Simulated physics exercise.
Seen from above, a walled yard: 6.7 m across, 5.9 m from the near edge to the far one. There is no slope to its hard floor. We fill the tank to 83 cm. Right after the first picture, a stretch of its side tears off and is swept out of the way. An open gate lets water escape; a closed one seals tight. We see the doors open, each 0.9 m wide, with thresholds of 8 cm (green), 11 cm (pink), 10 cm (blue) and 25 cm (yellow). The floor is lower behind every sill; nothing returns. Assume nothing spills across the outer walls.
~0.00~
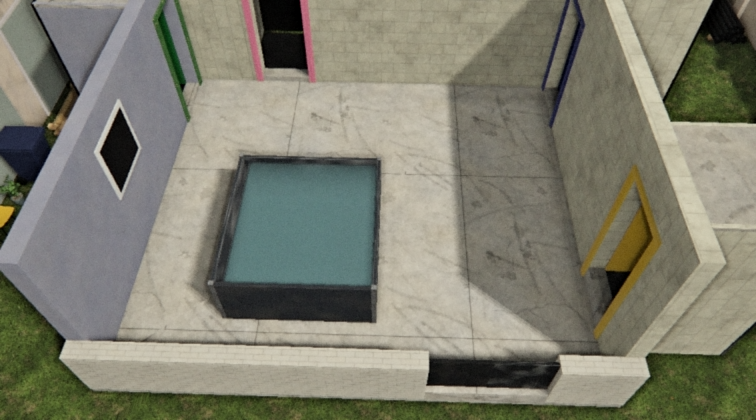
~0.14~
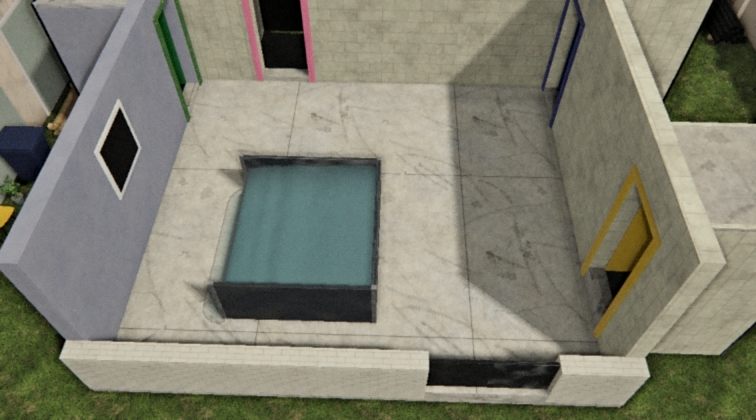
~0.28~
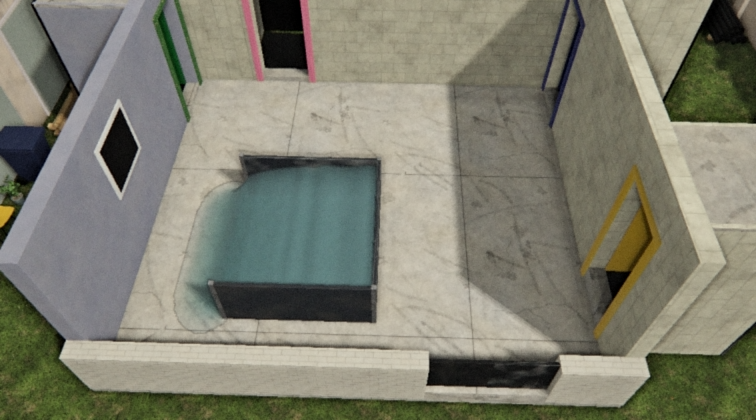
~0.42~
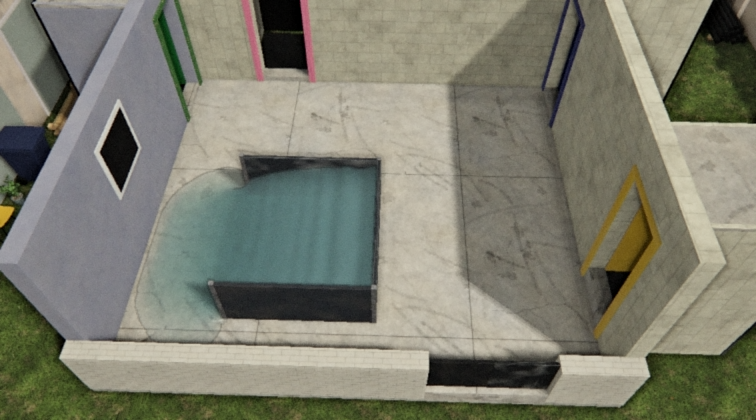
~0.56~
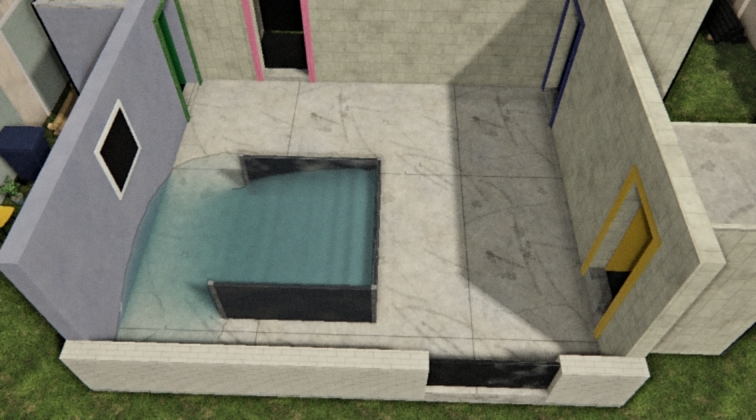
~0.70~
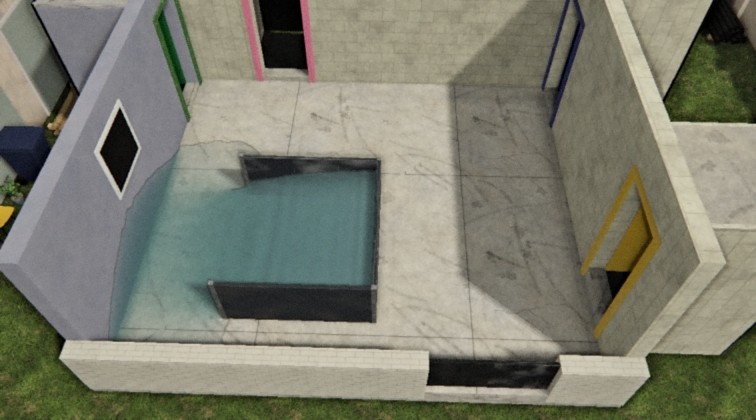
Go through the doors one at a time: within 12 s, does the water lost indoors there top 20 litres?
At the green door the inflow will break the limit; at the pink door the inflow will break the limit; at the blue door the inflow will break the limit; at the yellow door the inflow will remain within the limit.
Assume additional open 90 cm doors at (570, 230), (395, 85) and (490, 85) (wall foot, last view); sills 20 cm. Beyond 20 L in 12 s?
In sequence the answers are less than that, less than that and less than that.
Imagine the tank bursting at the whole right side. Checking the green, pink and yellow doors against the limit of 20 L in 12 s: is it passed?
Result: Green limit passed, pink limit not passed, yellow limit passed.
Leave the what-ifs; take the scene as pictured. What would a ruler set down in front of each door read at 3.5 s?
You'd see green at 16 cm, pink at 20 cm, blue at 0 cm and yellow at 23 cm.
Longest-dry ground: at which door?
Result: Blue door.
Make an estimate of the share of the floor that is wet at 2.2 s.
Covered: Roughly 35 %.
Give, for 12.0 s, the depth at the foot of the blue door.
Looks like about 8.0 cm at that spot.
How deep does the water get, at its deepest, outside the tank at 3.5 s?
Roughly 44 cm.
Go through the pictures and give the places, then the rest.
Still water, 83 cm deep, in the tank at (303, 220), in the first picture.
Water pours out at (238, 241) and has run 1.1 m, to a hidden place; typically 10 cm deep outside, 83 cm at the tank's back, in the second picture.
Water pours out at (238, 241) and has run 1.4 m, to (194, 326); typically 13 cm deep outside, 83 cm at the tank's back, in the third picture.
Water pours out at (239, 243) and has run 1.7 m, to (206, 177); typically 12 cm deep outside, 78 cm at the tank's back, in the fourth picture.
The front is at (192, 163), 2.1 m from the gap at (239, 243); 4.9 m2 of floor is under water; 70 cm left at the back of the tank, in the fifth picture.
The front is at (179, 150), 2.5 m from the gap at (239, 243); 5.3 m2 of floor is under water; 71 cm left at the back of the tank, in the sixth picture.
After 1.4 s water covers 20 % of the floor and is deepest (70 cm) near (109, 364); green door 8 cm at the sill, 0 L in, pink door not reached, blue door not reached, yellow door not reached.
After 2.2 s water covers 35 % of the floor and is deepest (54 cm) near (109, 364); green door 11 cm at the sill, 1 L in, pink door 18 cm at the sill, 0 L in, blue door not reached, yellow door not reached.
After 3.5 s water covers 60 % of the floor and is deepest (44 cm) near (594, 379); green door 16 cm at the sill, 44 L in, pink door 20 cm at the sill, 55 L in, blue door not reached, yellow door 23 cm at the sill, 0 L in.
After 7.0 s water covers 95 % of the floor and is deepest (20 cm) near (471, 96); green door 13 cm at the sill, 154 L in, pink door 11 cm at the sill, 107 L in, blue door 17 cm at the sill, 71 L in, yellow door 9 cm at the sill, 3 L in.
After 12.0 s water covers 95 % of the floor and is deepest (17 cm) near (594, 379); green door 9 cm at the sill, 178 L in, pink door 7 cm at the sill, 108 L in, blue door 8 cm at the sill, 106 L in, yellow door 15 cm at the sill, 4 L in.
